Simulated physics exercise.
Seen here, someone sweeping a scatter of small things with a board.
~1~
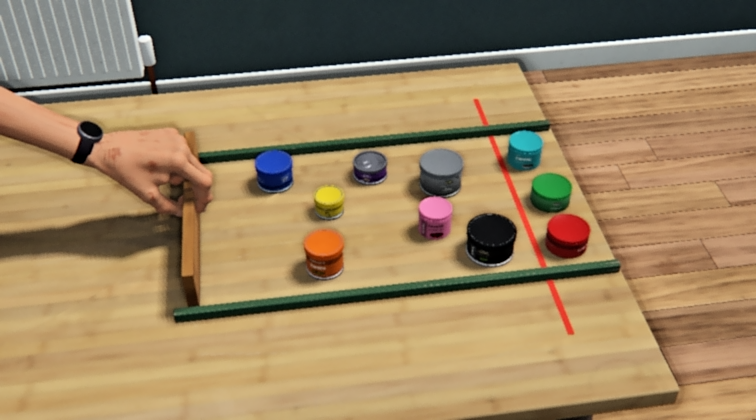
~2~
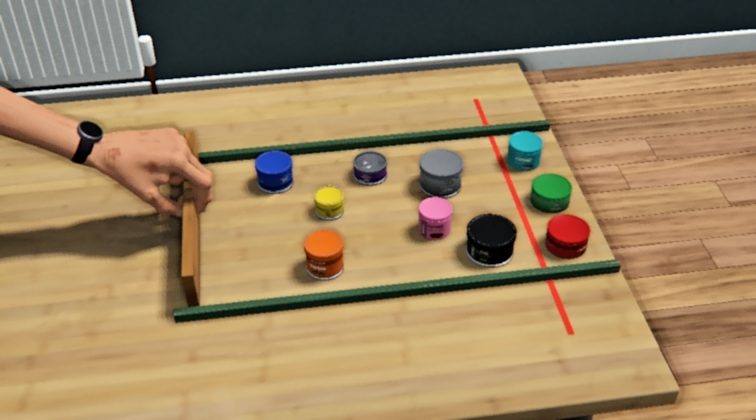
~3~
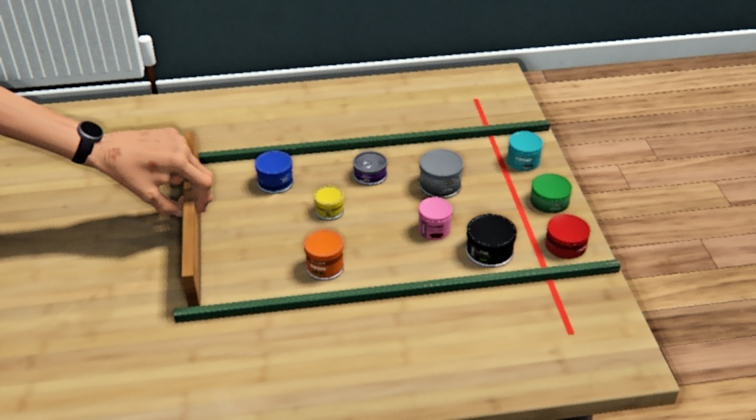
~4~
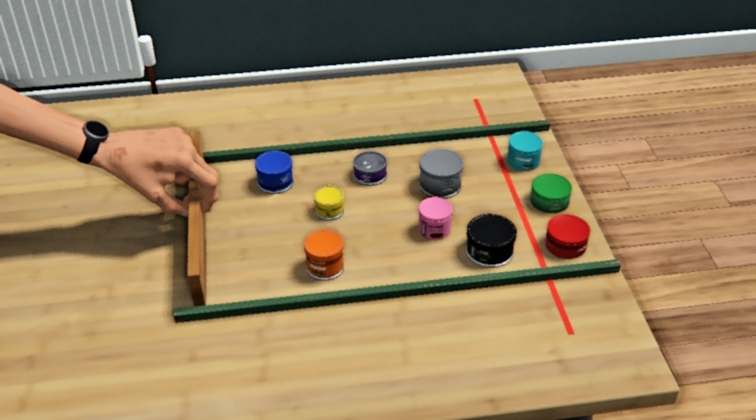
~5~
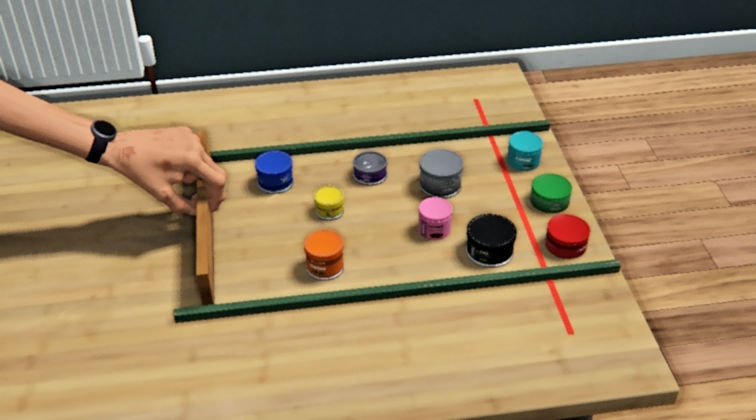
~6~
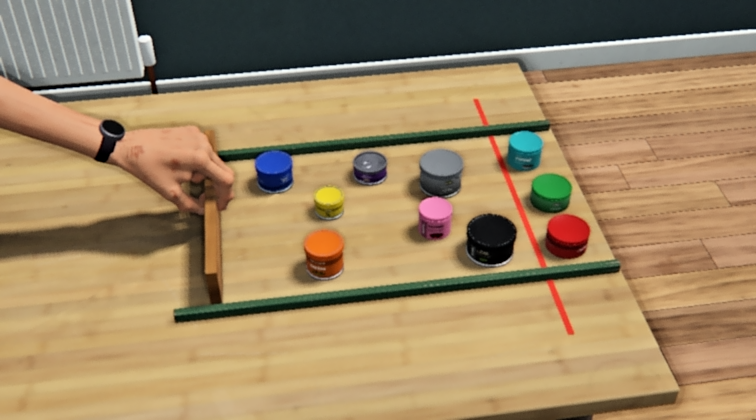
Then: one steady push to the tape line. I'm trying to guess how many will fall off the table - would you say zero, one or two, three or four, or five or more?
I predict the table will shed one or two pieces.
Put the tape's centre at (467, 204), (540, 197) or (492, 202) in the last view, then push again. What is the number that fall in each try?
0, 4, 1.
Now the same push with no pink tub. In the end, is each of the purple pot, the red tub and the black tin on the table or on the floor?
Purple pot - safe; red tub - gone; black tin - safe.
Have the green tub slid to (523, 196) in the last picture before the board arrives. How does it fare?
From that start, the object then is safe.
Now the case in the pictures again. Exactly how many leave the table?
Result - number fallen: 2.
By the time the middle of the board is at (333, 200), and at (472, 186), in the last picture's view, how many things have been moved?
The number moved is 4 and then 9.
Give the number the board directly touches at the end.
In total, 4.
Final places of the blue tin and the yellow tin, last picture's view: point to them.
About (515, 141), and about (528, 184).
Soon after, none off yet; green tub at rest near (551, 193); red tub at rest near (567, 237); turquoise tub at rest near (525, 152).
In the end, the number that fall off is one or two; gone, turquoise tub and red tub.
